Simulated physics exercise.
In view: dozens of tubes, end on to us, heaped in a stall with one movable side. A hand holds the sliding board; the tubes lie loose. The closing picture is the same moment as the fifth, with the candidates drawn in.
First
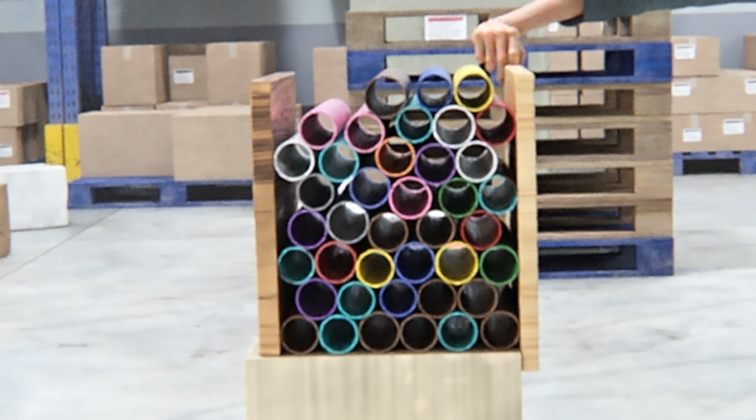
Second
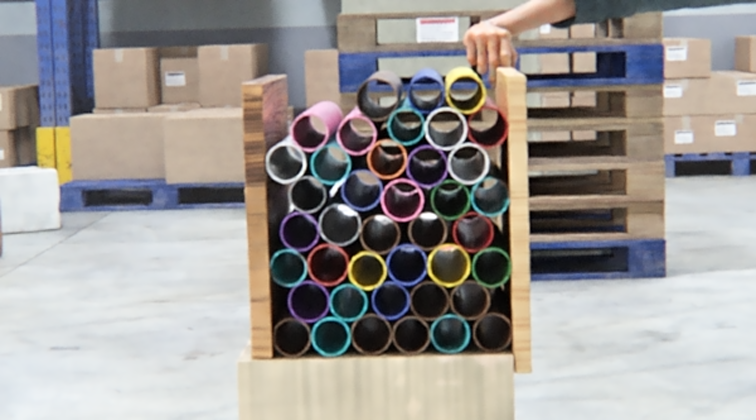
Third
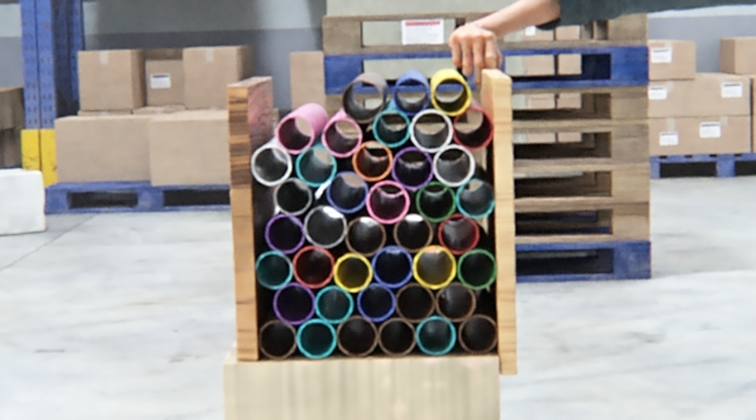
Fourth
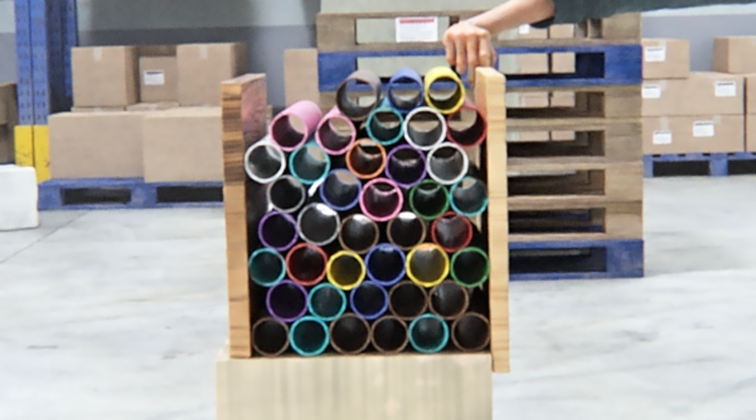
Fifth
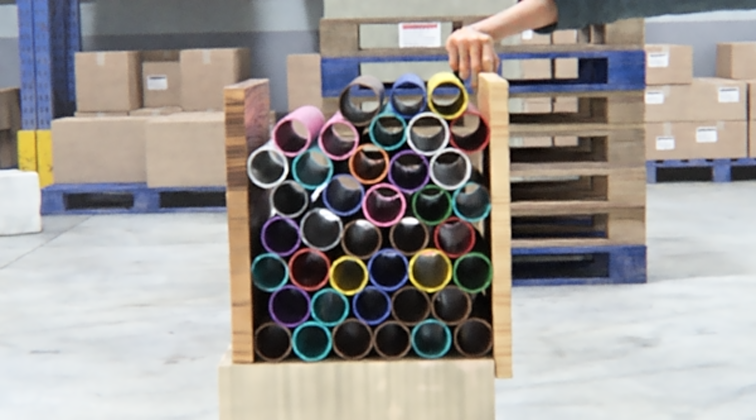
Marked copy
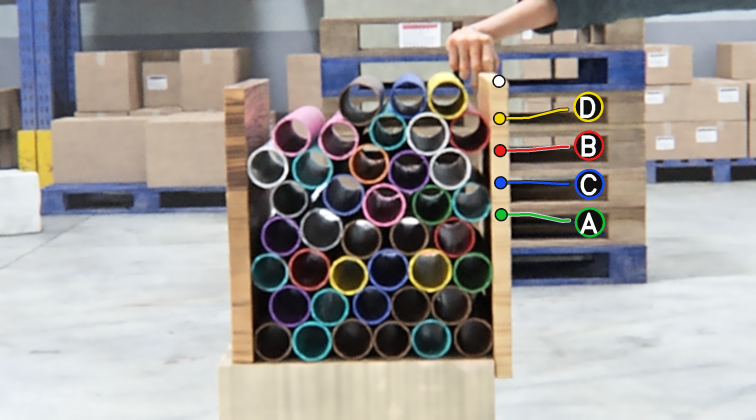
The footage shows a hand resting on the right board of a wooden stall stacked with loose, colourful tubes in a warehouse. The view shifts slightly, moving the whole scene left then marginally back, while the tubes and hand stay in place.
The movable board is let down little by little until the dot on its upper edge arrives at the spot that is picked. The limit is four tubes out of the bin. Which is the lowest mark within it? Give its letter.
A is the limit.
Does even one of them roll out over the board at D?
No.
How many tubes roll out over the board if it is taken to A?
The count is two.
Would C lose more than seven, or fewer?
Fewer than seven.
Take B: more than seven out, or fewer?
At B, fewer than seven.
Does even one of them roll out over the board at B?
At B: No.
On the marked copy, A at (501, 215); B at (500, 151); C at (500, 183); D at (499, 119); the white dot at (499, 82).
With A. Early on, top of the board (491, 143).
Further on, top of the board (492, 212).
At the end, top of the board (492, 214), two out over the board.
As for the rest, B none out over the board; C two out over the board; D none out over the board.
